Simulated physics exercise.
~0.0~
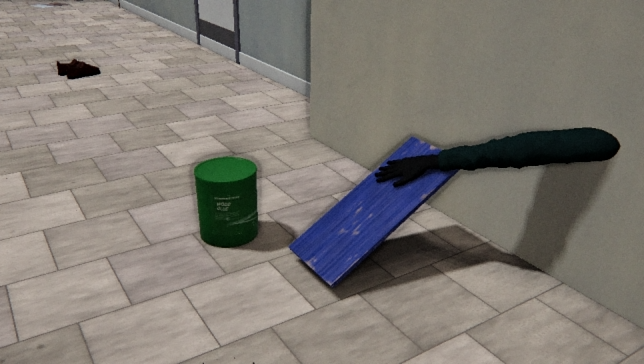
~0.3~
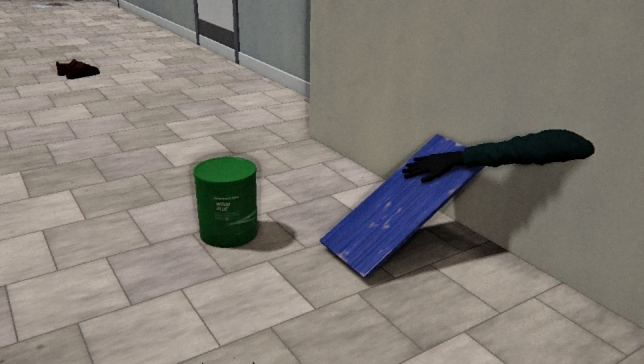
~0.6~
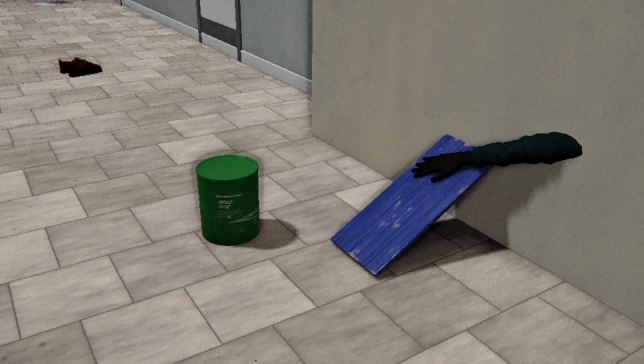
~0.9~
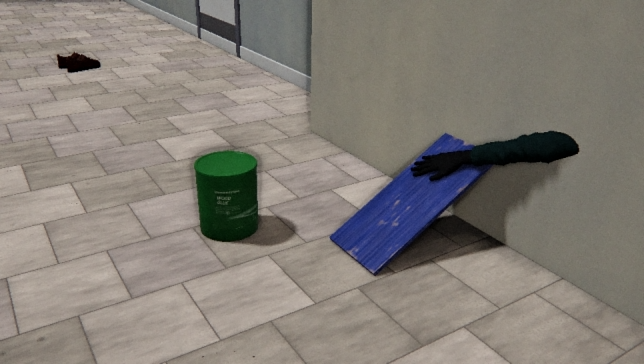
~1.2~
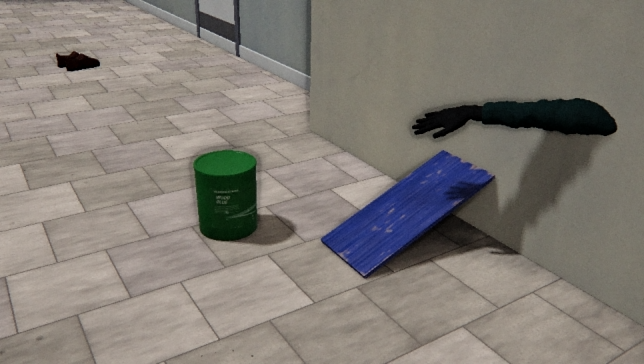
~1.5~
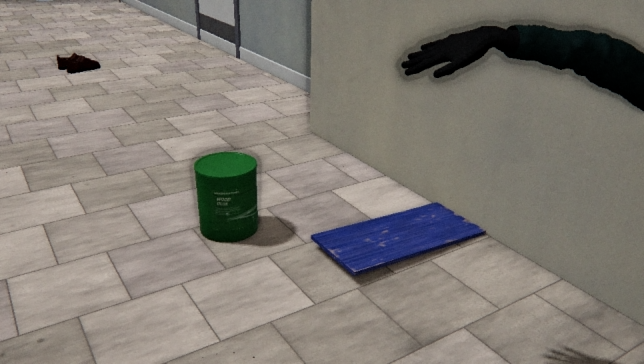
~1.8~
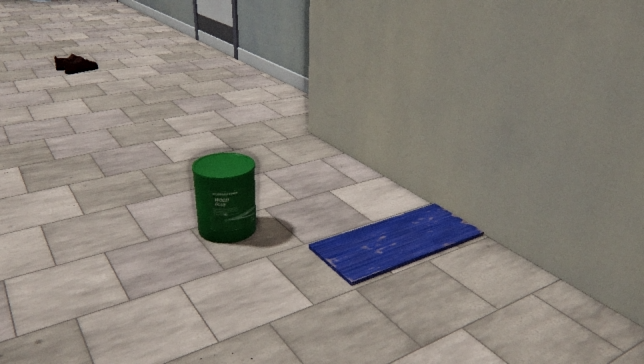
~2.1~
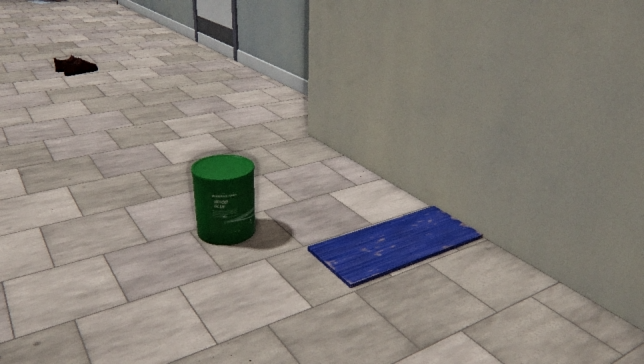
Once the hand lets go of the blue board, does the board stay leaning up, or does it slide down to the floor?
It slides down to the floor. After the hand draws back, the board sinks and ends up lying flat near the wall.
Dark-sleeved arm leaning a blue board by a wall and letting go, the board sliding down flat beside a green pail.
